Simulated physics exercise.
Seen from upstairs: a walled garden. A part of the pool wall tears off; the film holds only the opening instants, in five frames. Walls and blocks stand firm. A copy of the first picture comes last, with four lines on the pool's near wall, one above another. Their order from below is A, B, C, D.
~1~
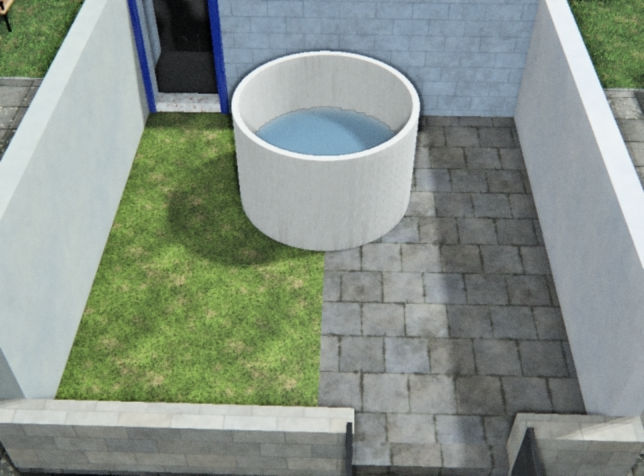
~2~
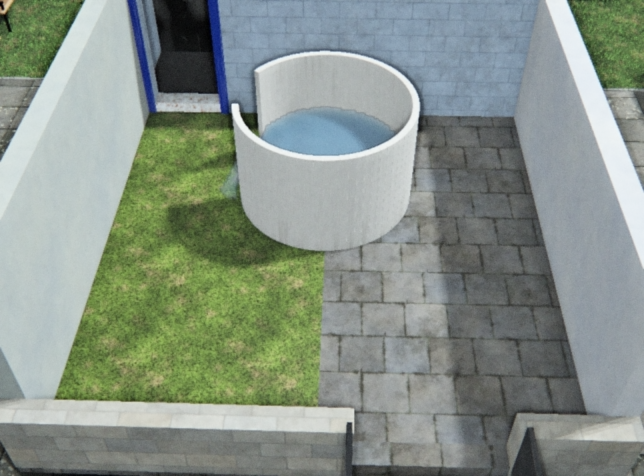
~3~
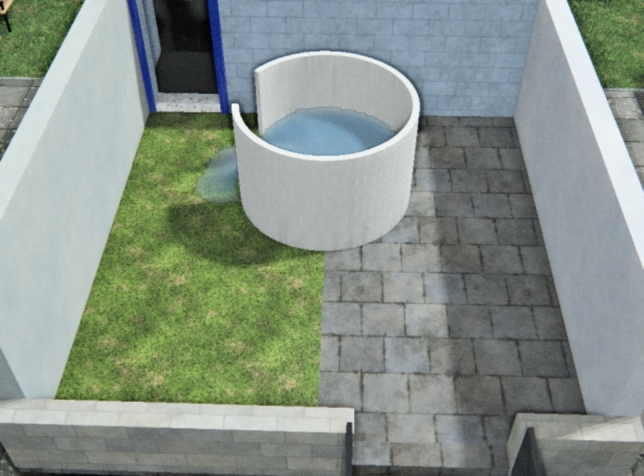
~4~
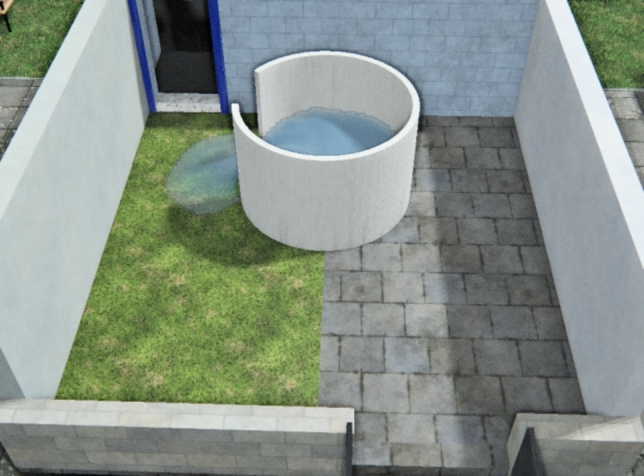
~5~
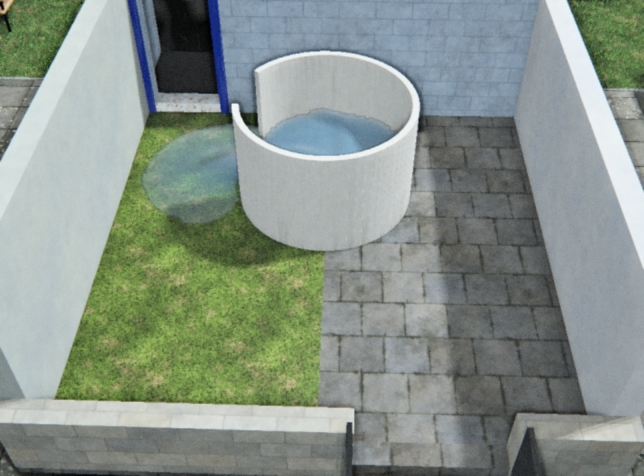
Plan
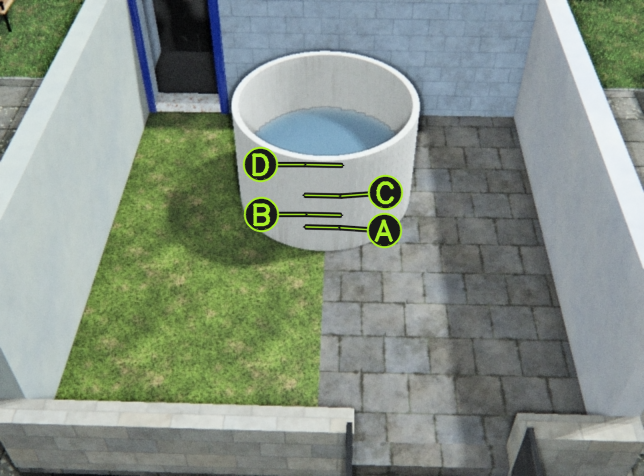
Water pours through a gap in the round pool's wall and spreads left across the grass.
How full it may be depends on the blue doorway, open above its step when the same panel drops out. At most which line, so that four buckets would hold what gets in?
Line A.
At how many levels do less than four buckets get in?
One of them.
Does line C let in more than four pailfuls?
Yes, it does.
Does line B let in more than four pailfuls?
Yes.
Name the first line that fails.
The answer is B.
On the marked copy, A at (323, 227); B at (323, 214); C at (323, 195); D at (323, 165); from the bottom up A, B, C, D.
With A, a bucket or two gets in.
With B, about 10 bucketfuls get in.
With C, dozens of bucketfuls pour in.
With D, dozens of bucketfuls pour in.
